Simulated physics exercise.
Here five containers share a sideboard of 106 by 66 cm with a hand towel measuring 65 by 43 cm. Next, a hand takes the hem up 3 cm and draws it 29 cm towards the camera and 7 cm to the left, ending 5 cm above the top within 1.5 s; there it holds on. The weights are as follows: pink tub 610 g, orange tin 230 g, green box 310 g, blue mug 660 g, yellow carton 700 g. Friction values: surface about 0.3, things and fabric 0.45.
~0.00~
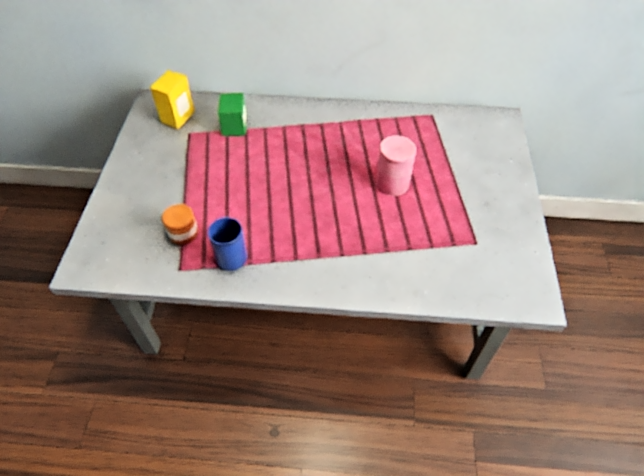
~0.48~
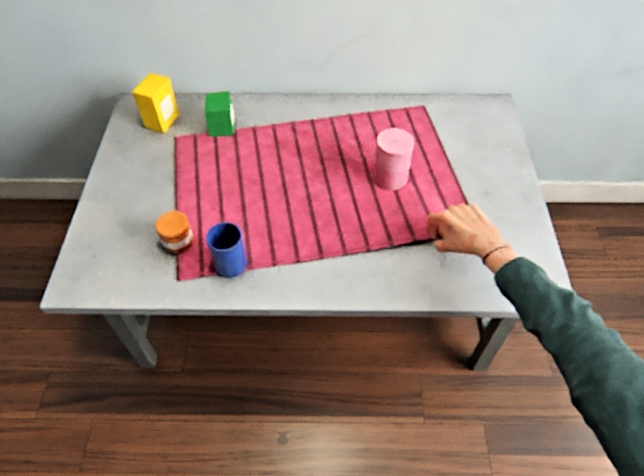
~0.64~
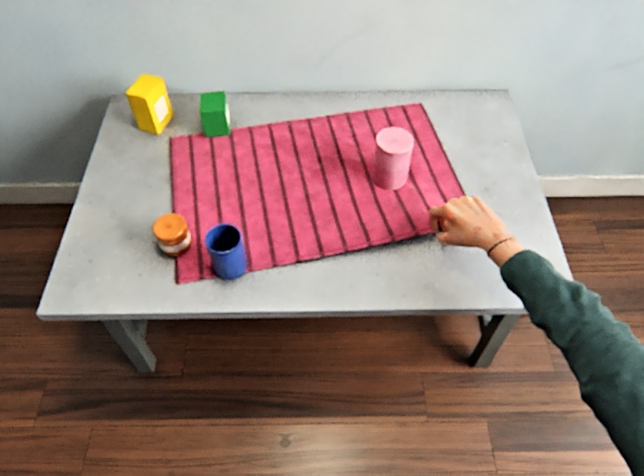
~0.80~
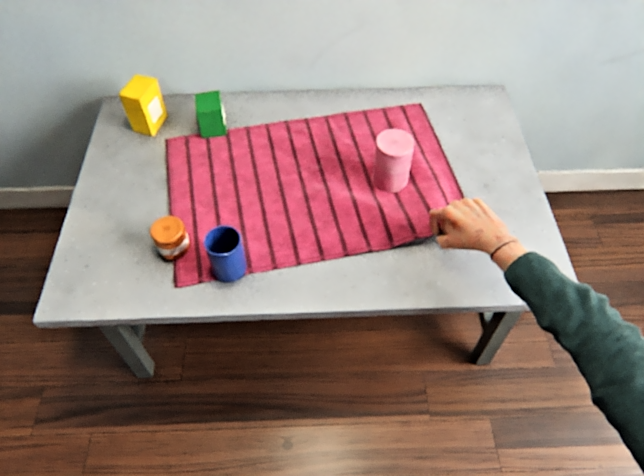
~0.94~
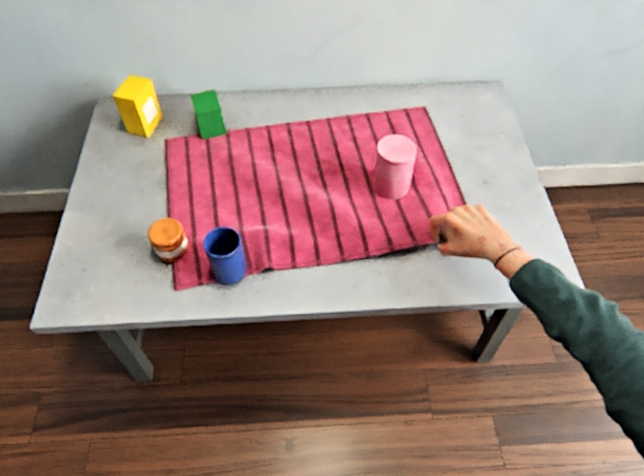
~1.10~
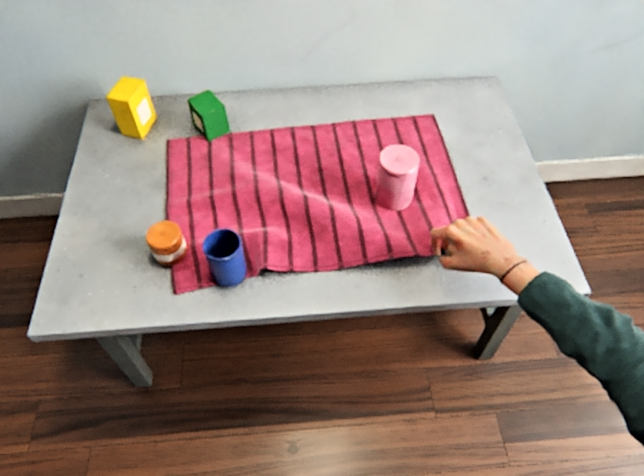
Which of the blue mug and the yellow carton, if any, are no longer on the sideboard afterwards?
Result: I think the blue mug will hold out up there; I think the yellow carton will hold out up there.
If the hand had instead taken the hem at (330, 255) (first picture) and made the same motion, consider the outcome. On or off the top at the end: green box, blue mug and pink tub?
Result: Green box keeps its place; blue mug leaves the top; pink tub keeps its place.
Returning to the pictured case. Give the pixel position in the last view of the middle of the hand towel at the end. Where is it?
Its centre lands at about (350, 235).
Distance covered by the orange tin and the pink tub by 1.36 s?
Roughly orange tin 0 cm and pink tub 15 cm.
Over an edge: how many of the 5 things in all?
Tally: 0.
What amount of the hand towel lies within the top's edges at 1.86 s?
I'd say close to 90 per cent of it.
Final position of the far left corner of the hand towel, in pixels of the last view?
Roughly (243, 144).
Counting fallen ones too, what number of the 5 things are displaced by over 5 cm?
Counting them up, I get 2.
By 1.4 s, 100 % of the hand towel is still over the top; pink tub 16 cm off its start, green box 4 cm off its start.
By 1.6 s, 95 % of the hand towel is still over the top; blue mug 2 cm off its start, pink tub 23 cm off its start, green box on its side, 9 cm off its start.
By 1.9 s, 90 % of the hand towel is still over the top; blue mug 3 cm off its start at (226, 258), pink tub 30 cm off its start at (429, 245), green box on its side, 9 cm off its start at (232, 104).
By 2.1 s, 85 % of the hand towel is still over the top; blue mug 4 cm off its start, pink tub 32 cm off its start, green box on its side, 9 cm off its start.
By 3.7 s, 85 % of the hand towel is still over the top; blue mug 4 cm off its start at (225, 261), yellow carton 0 cm off its start at (125, 88), pink tub 32 cm off its start at (433, 258), green box on its side, 9 cm off its start at (232, 104).
